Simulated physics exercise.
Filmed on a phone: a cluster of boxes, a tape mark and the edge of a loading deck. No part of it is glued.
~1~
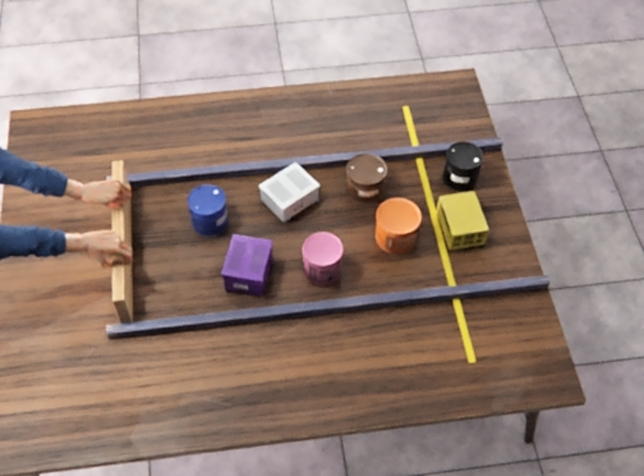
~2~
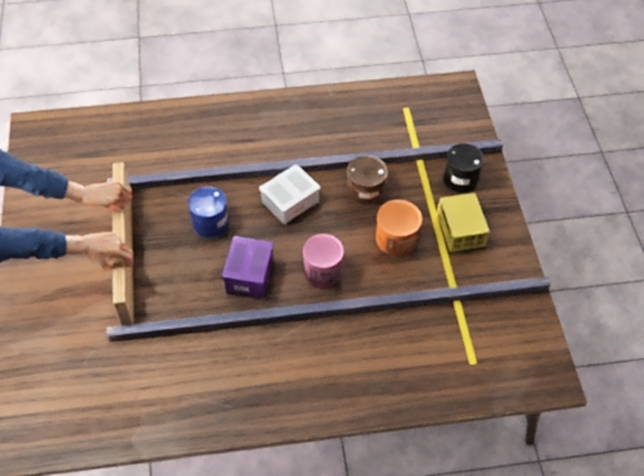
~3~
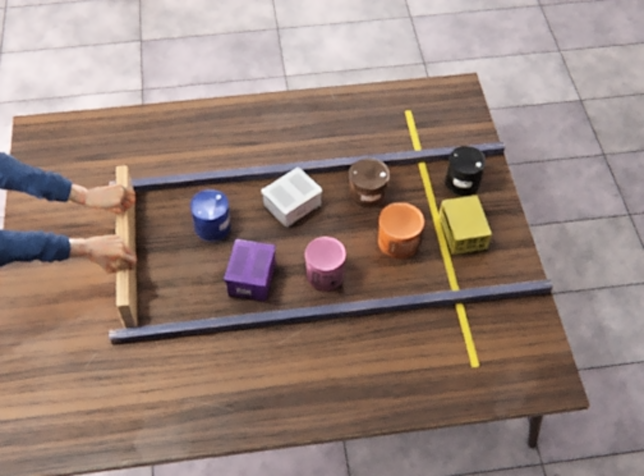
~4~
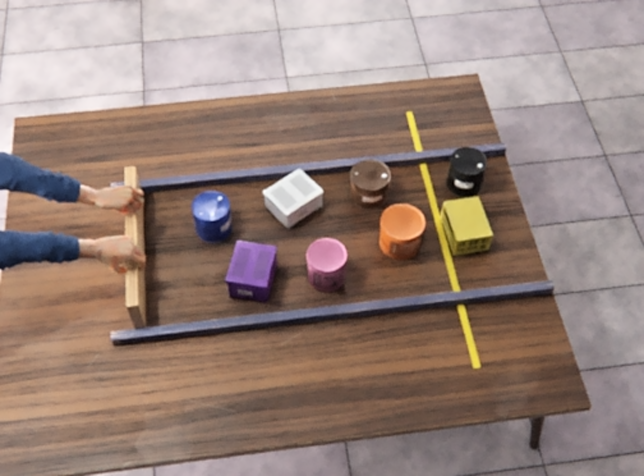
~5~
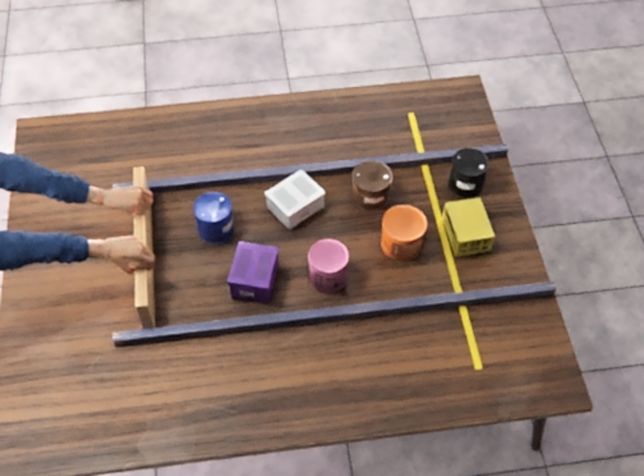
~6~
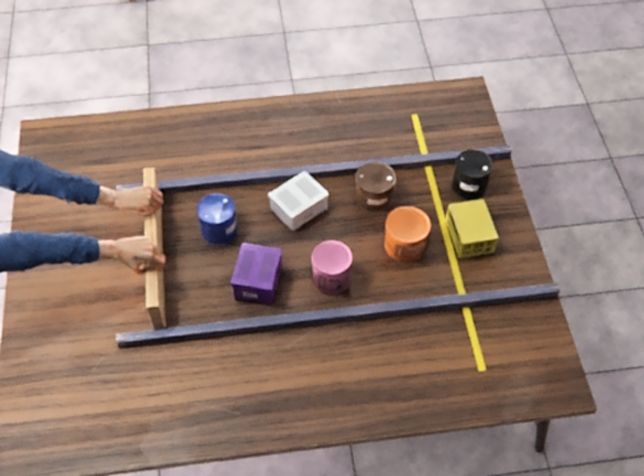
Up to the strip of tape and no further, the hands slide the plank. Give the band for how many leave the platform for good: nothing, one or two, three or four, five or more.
The drop will claim one or two of them.
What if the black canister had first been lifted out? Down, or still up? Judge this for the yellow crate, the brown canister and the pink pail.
The yellow crate is gone. The brown canister is still there. The pink pail is still there.
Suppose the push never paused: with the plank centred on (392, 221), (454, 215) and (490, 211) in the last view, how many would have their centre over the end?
The counts are 0, 2 and 5, in that order.
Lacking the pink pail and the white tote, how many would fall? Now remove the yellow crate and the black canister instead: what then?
Counts - first: 1; second: 0.
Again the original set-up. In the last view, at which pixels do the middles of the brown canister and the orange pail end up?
Near (492, 173) and (502, 212).
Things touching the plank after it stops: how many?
In total, 3.
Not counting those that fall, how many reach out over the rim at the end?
The count is 0.
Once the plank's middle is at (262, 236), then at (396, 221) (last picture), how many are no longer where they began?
The count reaches 3 first and 8 second.
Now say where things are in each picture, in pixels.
The first frame shows black canister (462, 167); yellow crate (462, 221); orange pail (398, 227); plank (122, 241); tape (436, 221).
The second frame shows yellow crate (463, 222); blue canister (209, 213).
The third frame shows orange pail (400, 231); pink pail (325, 265).
The fourth frame shows black canister (466, 172); plank (135, 246).
The fifth frame shows yellow crate (468, 227); purple tote (254, 273).
The sixth frame shows black canister (472, 175); yellow crate (471, 229); orange pail (407, 235); plank (154, 247); tape (445, 229).
A little later, none off yet; black canister at rest near (472, 175); yellow crate at rest near (471, 229); orange pail at rest near (407, 235).
Next, none off yet; black canister at rest near (472, 175); yellow crate at rest near (471, 229); orange pail shifted a little near (412, 230).
When it is over, the number that fall off is one or two; down, yellow crate and black canister.
